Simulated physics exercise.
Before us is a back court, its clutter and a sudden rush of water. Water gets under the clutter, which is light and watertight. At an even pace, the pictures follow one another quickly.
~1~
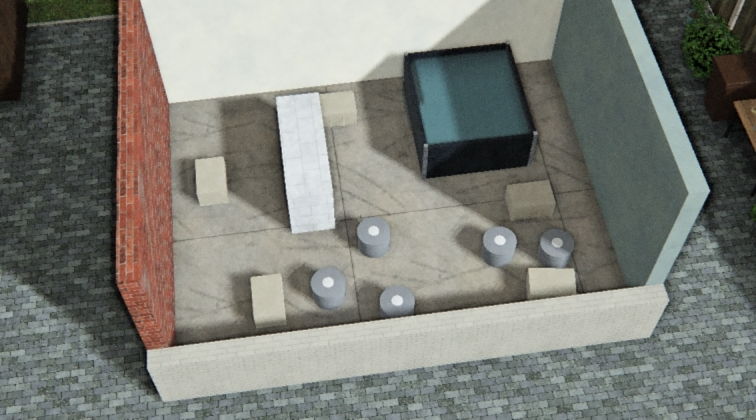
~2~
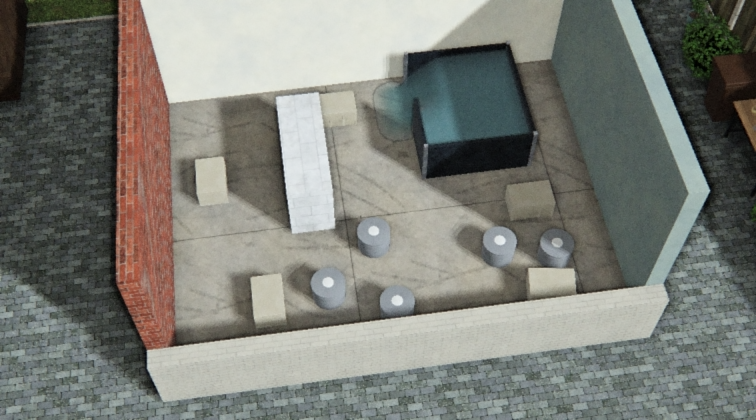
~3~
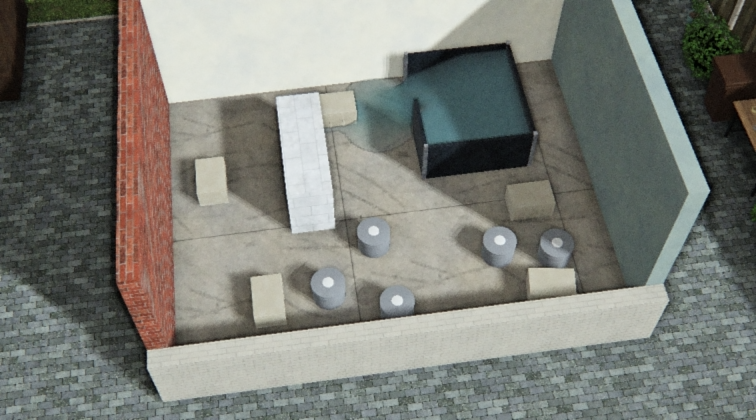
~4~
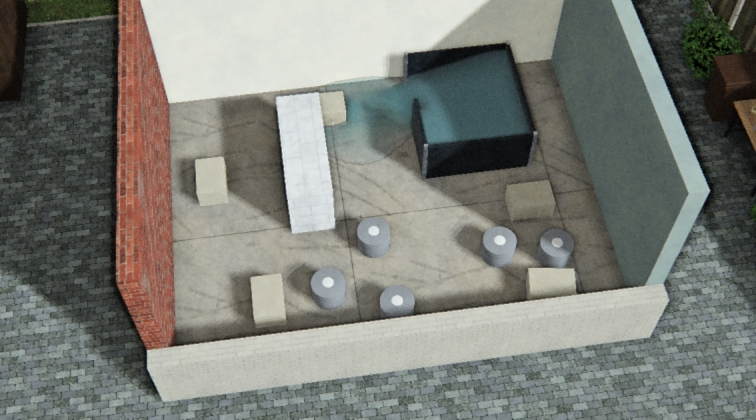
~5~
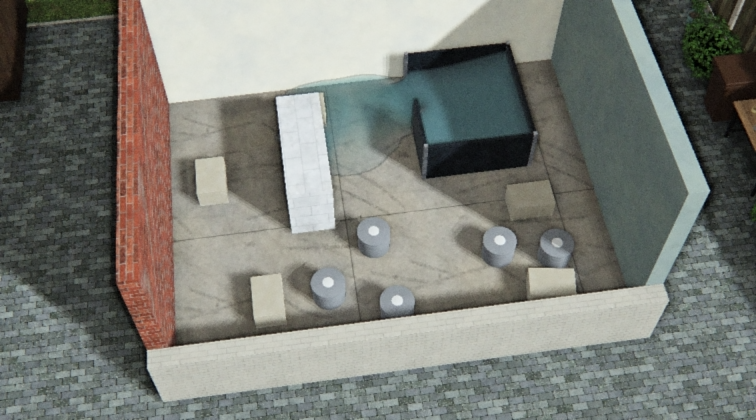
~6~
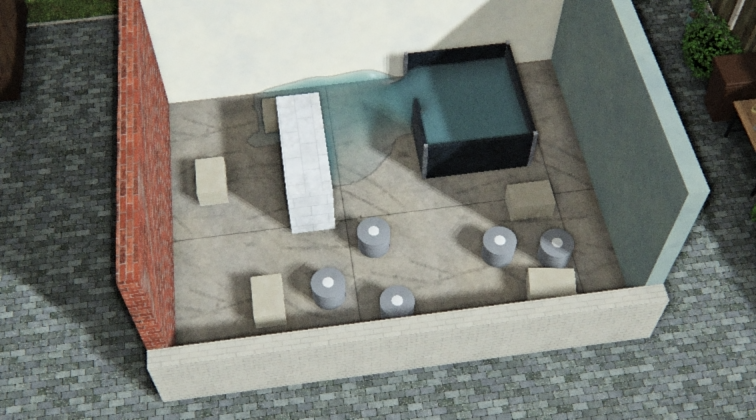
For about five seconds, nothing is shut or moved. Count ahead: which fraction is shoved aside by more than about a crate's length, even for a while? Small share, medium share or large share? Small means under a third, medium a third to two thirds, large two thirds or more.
A medium share.
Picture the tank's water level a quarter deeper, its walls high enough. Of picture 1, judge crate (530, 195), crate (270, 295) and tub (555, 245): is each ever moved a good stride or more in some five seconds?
Respectively, never gets that far, gets that far, never gets that far.
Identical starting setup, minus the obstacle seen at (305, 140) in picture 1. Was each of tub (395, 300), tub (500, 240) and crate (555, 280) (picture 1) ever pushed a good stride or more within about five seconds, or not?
In sequence: Did travel that far, next did not travel far, finally did not travel far.
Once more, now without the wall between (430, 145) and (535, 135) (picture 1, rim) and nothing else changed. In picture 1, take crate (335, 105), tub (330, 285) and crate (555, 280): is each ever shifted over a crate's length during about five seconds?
Here's my take, in sequence: Fails to go that far, dislodged that far, and dislodged that far.
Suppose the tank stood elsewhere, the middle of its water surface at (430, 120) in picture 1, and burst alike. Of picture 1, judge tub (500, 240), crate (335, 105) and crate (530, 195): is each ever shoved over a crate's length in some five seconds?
Well, in order they come out as stayed within it, moved that far and stayed within it.
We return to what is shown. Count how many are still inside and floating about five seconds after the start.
I make it 5 of them.
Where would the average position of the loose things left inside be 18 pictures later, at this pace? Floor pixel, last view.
The mean position lies close to (415, 271).
A moment on, 1 of 10 are well off their spots; 0 afloat.
Next, 1 of 10 are well off their spots; 1 afloat.
Later, 3 of 10 are well off their spots; 2 afloat.
In the end, 6 of 10 are well off their spots, and 6 have been at some point; 5 afloat.
